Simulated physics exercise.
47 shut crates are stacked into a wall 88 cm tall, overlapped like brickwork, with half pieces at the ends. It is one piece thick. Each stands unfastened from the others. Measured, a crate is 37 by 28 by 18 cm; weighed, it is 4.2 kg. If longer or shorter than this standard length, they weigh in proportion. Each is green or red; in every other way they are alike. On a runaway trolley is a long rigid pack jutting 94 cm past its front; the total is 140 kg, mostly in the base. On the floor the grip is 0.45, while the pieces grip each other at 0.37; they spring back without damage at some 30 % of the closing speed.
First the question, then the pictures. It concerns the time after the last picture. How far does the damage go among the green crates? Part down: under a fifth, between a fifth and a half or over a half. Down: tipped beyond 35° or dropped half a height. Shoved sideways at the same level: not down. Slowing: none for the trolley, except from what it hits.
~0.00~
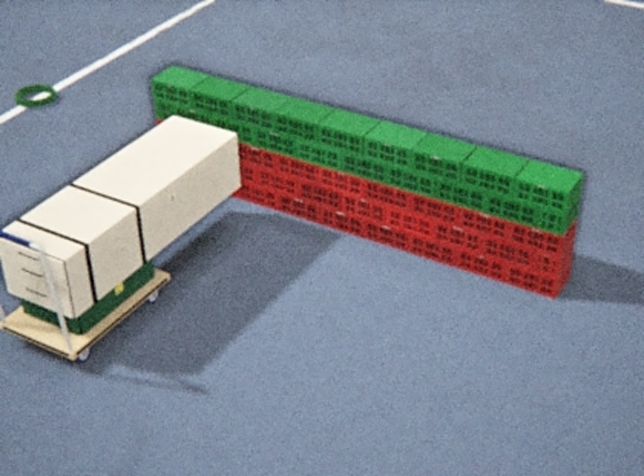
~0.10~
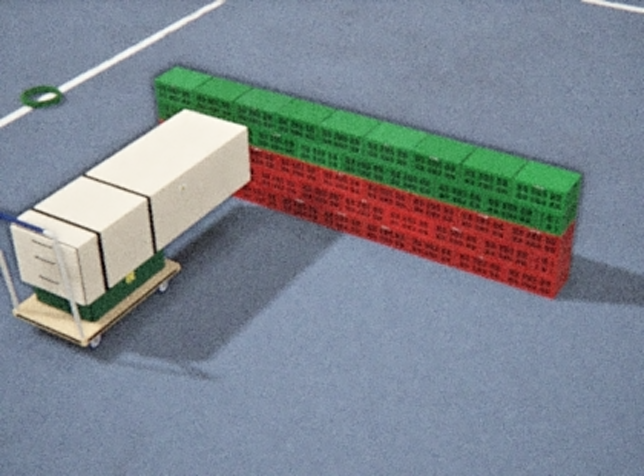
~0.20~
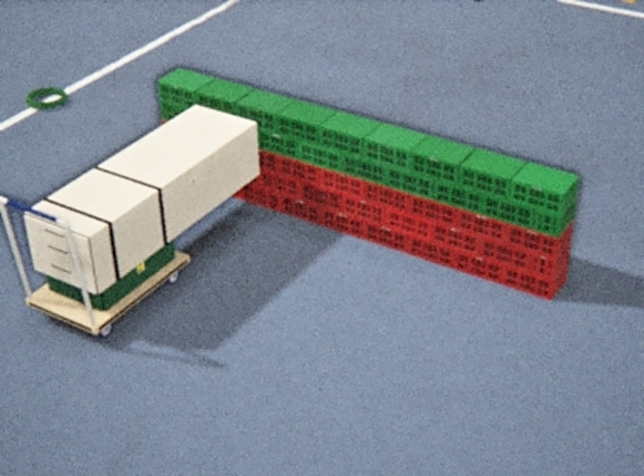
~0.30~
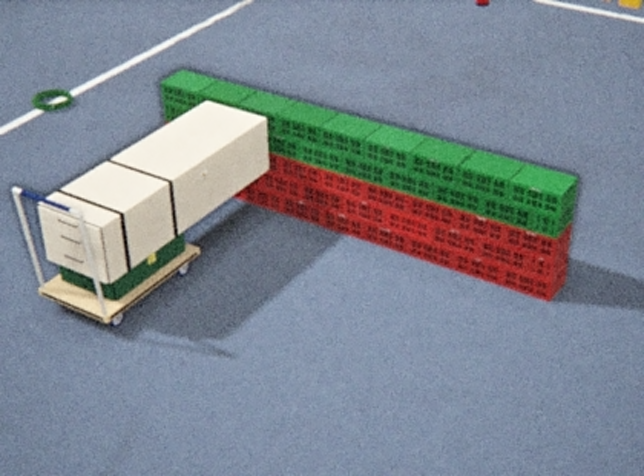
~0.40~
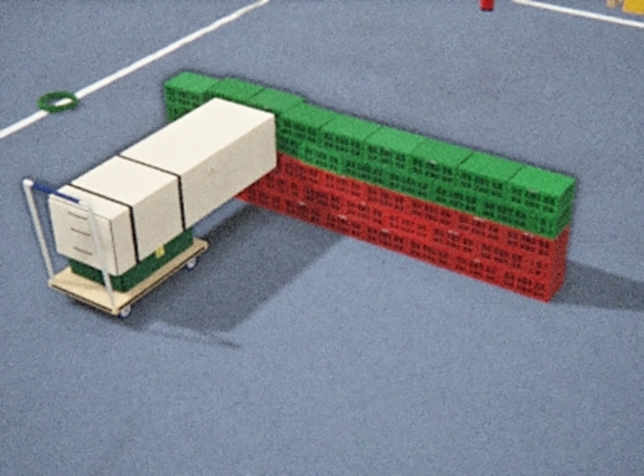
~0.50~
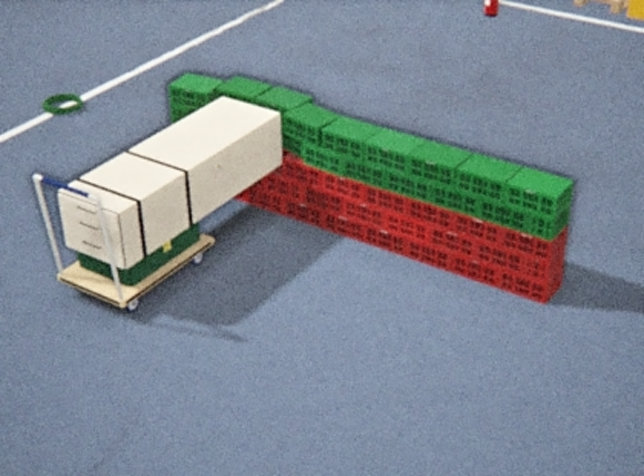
One fifth up to half.
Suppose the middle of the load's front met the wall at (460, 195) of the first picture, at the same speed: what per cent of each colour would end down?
Result - red: 10 %; green: 40 %.
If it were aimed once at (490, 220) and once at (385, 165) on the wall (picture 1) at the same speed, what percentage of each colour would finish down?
You'd get red at 20 followed by 10, and green at 40 followed by 50 percent.
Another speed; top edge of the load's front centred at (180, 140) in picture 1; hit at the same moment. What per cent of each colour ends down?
Down at the end: Red 10 per cent, green 40 per cent.
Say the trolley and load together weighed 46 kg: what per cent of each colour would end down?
Red 0, green 0 per cent.
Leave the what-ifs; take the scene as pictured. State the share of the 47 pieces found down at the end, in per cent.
Something close to 20 percent of them.
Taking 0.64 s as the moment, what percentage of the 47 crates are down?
By then 0 per cent.
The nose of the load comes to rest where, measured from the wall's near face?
It ends up roughly 45 cm beyond.
Around 0.64 s, load 23 cm past the wall's line, still rolling; none of the 19 green crates down (0 of 47 in all colours); top green crate tipped 6°.
Around 0.90 s, load 33 cm past the wall's line, still rolling; 4 of the 19 green crates down (6 of 47 in all colours); top green crate tipped 37°, 15 cm lower.
Around 1.14 s, load 38 cm past the wall's line, still rolling; 7 of the 19 green crates down (9 of 47 in all colours); top green crate on its side.
Around 1.48 s, load 43 cm past the wall's line, still rolling; 7 of the 19 green crates down (9 of 47 in all colours); top green crate upside down.
Finally (2.3 s), load 46 cm past the wall's line, stopped; 7 of the 19 green crates down (9 of 47 in all colours); top green crate upside down; top red crate unmoved. That is 37 per cent. Seen by the last camera, middles, top green crate near (314, 109), top red crate near (486, 221).
